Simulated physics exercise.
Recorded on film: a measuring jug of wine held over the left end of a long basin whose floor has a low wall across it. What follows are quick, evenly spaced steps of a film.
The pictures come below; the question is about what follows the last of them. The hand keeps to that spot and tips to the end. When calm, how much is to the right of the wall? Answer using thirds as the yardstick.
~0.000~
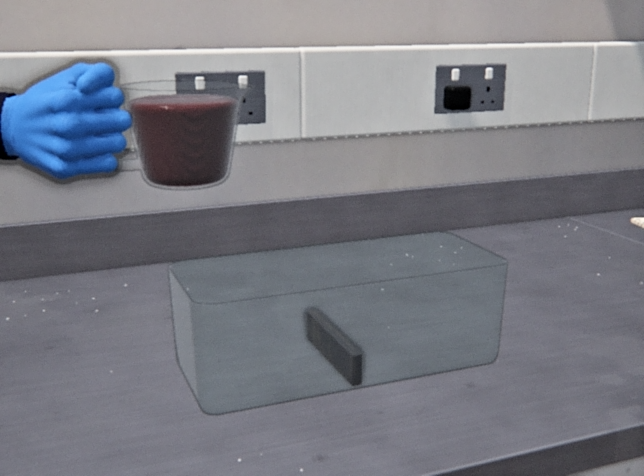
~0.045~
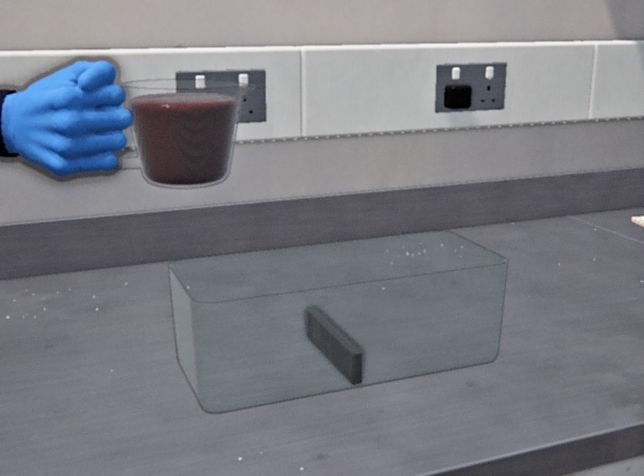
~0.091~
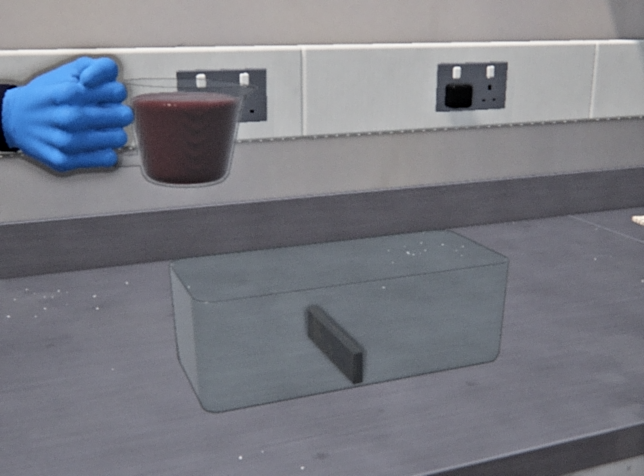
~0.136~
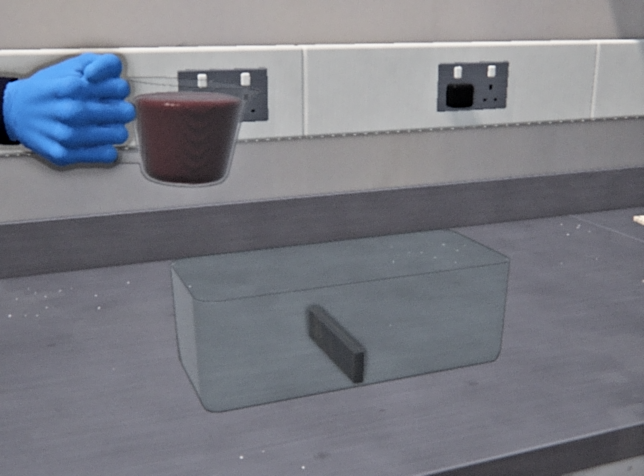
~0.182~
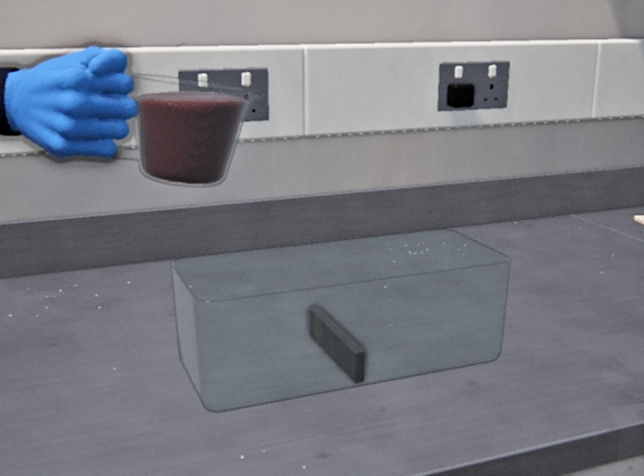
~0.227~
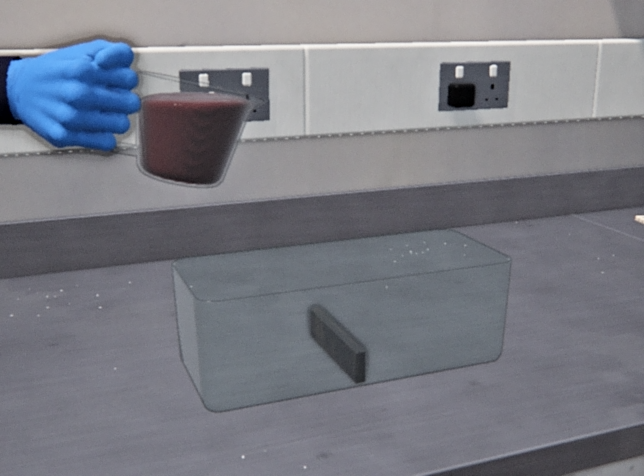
Under a third of it.
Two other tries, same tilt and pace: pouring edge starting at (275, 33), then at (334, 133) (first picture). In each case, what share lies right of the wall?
In turn 75 and 95 in a hundred.
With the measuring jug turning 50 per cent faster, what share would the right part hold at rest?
Near 15 in a hundred.
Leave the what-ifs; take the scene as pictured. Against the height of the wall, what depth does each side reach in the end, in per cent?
About 50 per cent on the left and 10 per cent on the right.
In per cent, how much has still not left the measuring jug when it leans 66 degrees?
About 65 %.
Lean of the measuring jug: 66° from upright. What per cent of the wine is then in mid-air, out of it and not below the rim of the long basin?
Close to 25 per cent.
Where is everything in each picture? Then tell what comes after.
It leans 0°; its right rim is at (254, 85); the wine meets the walls at (126, 102) and (236, 98); the long basin's rim runs from (179, 284) to (477, 247); the wall's top is at (333, 333), in the first picture.
It leans 1°; its right rim is at (255, 84); the wine meets the walls at (127, 101) and (237, 97), in the second picture.
It leans 2°; its right rim is at (257, 86); the wine meets the walls at (128, 99) and (239, 97), in the third picture.
It leans 5°; its right rim is at (260, 89); the wine meets the walls at (132, 99) and (242, 98), in the fourth picture.
It leans 9°; its right rim is at (263, 93); the wine meets the walls at (135, 98) and (245, 99), in the fifth picture.
It leans 13°; its right rim is at (266, 99); the wine meets the walls at (138, 100) and (251, 99), in the sixth picture.
A moment on, the measuring jug is tipped part way and 66 per cent is still to pour, 8 is left of the wall and 0 right of it.
Next, the measuring jug is tipped on its side and 15 per cent is still to pour, 48 is left of the wall and 18 right of it.
Then the measuring jug is tipped on its side and 1 per cent is still to pour, 75 is left of the wall and 19 right of it.
Later the measuring jug is tipped on its side and 0 per cent is still to pour, 77 is left of the wall and 20 right of it.
At rest 77 per cent lies left of the wall, 20 right of it and 2 outside.
